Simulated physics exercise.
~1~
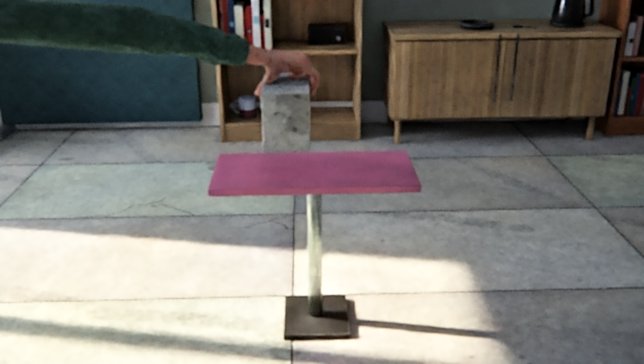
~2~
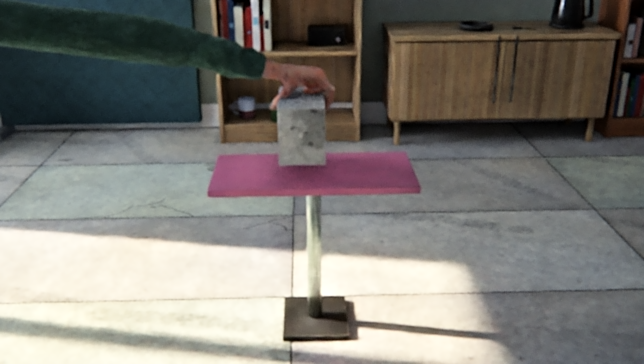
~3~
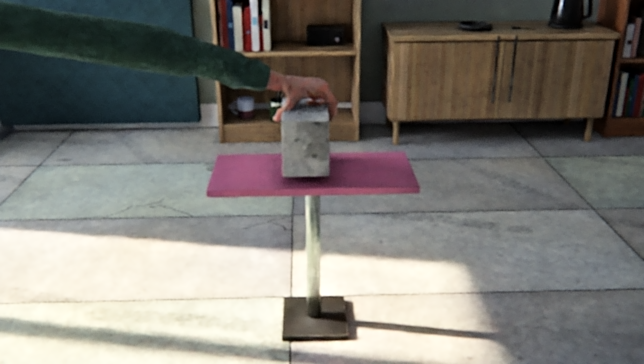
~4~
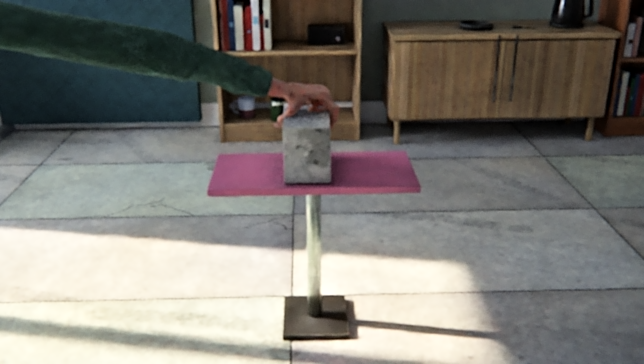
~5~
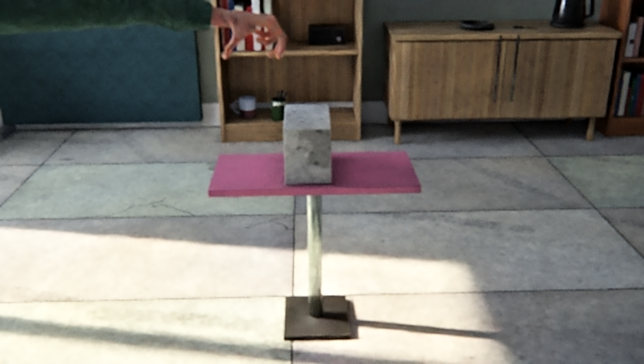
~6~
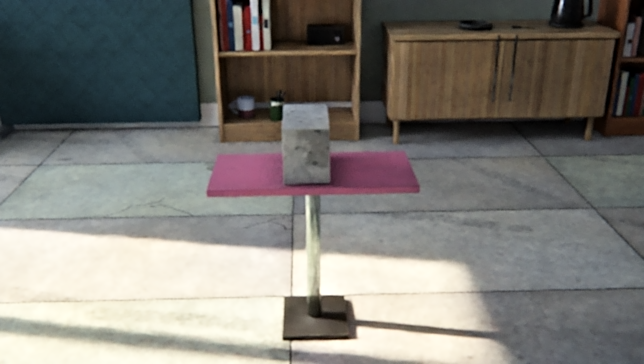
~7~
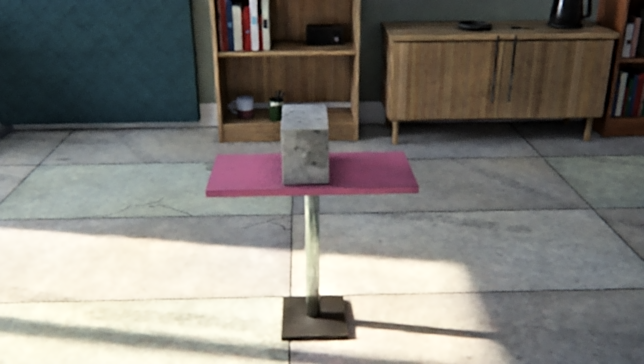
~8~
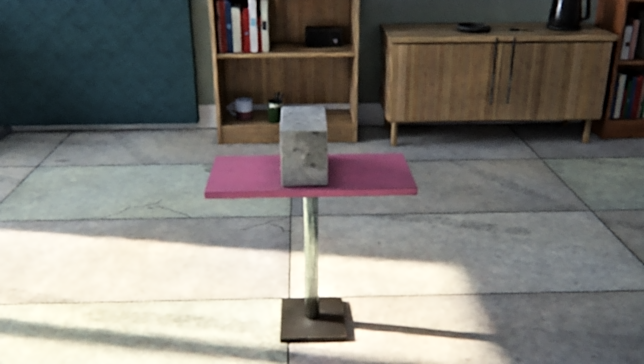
An arm in a dark green sleeve reaches in from the left, holding a grey, stone-like block above a pink side table on a thin post with a small dark foot. The table stands on a pale tiled floor streaked with sunlight, with a bookshelf and a wooden cabinet behind, seen from the front by a slightly swaying camera. The hand moves the block right and lowers it onto the middle of the tabletop. It lets go and withdraws to the left, out of view. The block stays upright, and the table remains steady and flat on its foot.
